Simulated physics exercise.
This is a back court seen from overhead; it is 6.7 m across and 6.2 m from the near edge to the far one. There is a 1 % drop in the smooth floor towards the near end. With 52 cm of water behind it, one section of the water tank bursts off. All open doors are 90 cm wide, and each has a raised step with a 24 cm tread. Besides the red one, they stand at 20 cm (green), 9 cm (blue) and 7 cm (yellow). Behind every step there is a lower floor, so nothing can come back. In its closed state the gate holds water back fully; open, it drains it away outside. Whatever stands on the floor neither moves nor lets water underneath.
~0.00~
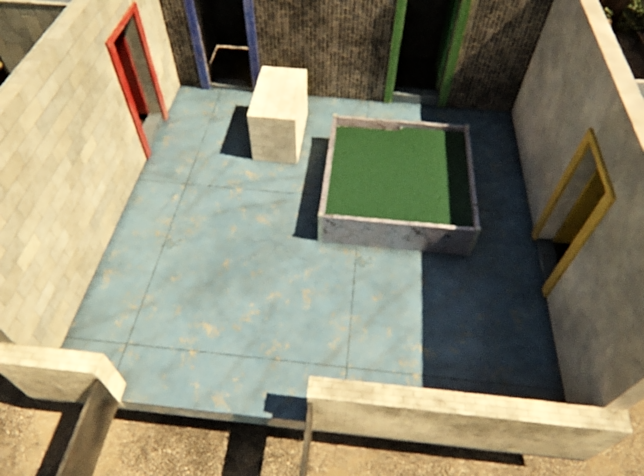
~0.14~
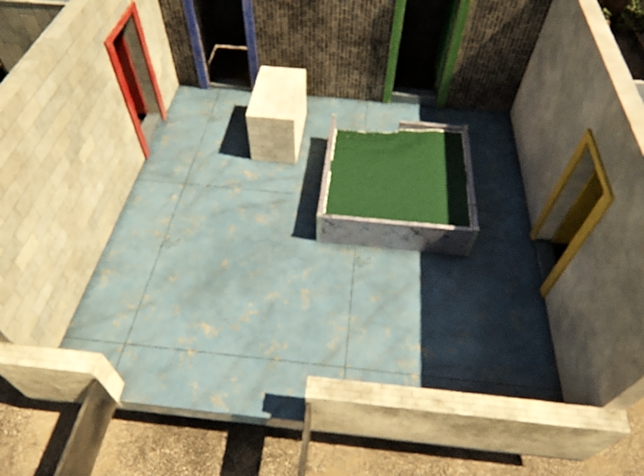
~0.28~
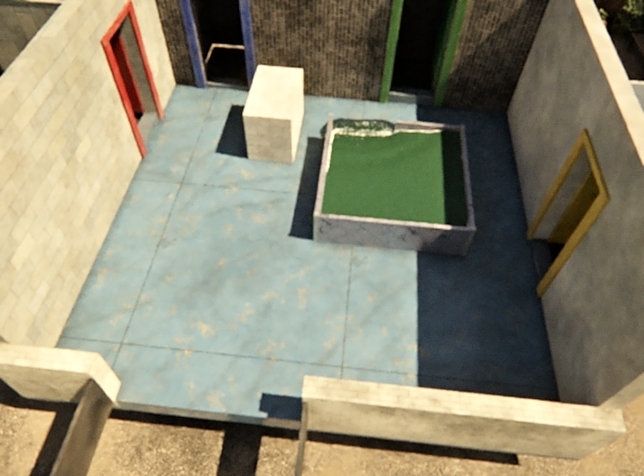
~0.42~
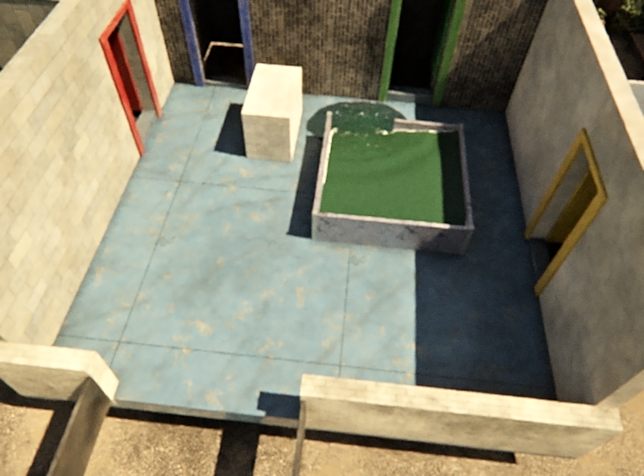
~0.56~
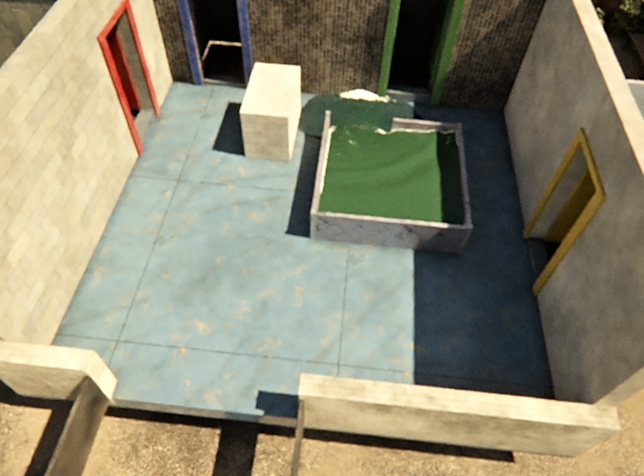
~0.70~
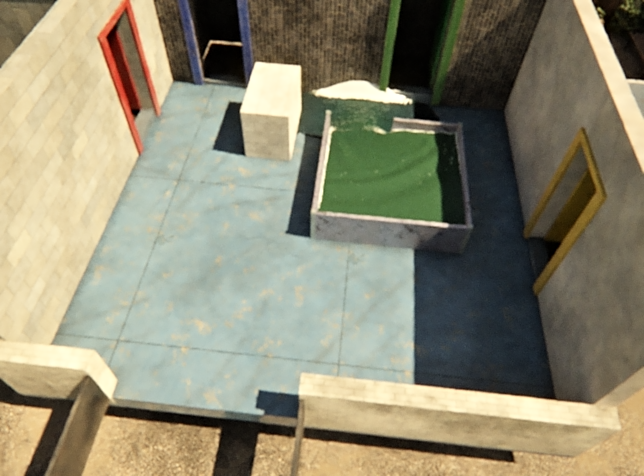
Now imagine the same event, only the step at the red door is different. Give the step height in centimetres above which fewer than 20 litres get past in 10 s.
8.5 cm.
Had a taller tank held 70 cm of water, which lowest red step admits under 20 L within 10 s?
Required height: Approx. 12.0 cm.
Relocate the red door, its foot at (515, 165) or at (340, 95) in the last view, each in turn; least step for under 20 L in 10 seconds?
You'd want roughly 9.5 cm there first, then roughly 29 cm.
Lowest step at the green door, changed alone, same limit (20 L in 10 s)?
Green: 17 cm.
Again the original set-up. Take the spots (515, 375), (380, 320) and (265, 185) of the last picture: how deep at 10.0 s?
In order: Around 11, 3 and 2 cm.
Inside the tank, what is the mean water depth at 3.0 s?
Close to 29 cm deep on average.
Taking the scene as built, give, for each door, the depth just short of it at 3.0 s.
In cm - green: 17, blue: 12, red: 12, yellow: 0.
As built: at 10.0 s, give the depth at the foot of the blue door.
Some 4.0 centimetres.
After 1.4 s water covers 10 % of the floor, deepest (36 cm) near (348, 104); it has not reached the red door.
After 3.0 s water covers 30 % of the floor, deepest (30 cm) near (181, 84); 12 cm at the red door, 0 litres in over its 17 cm step.
After 10.0 s water covers 95 % of the floor, deepest (12 cm) near (530, 425); 7 cm at the red door, 0 litres in over its 17 cm step.
At the red door as built, the water arrived by 2.4 s and peaked near 13 cm at 3.4 s.
Run again over the same 10 s with other heights there, 33 litres in over 7 cm, 7 litres over 10.5 cm. The limit of 20 litres is kept from about 8.5 cm up.
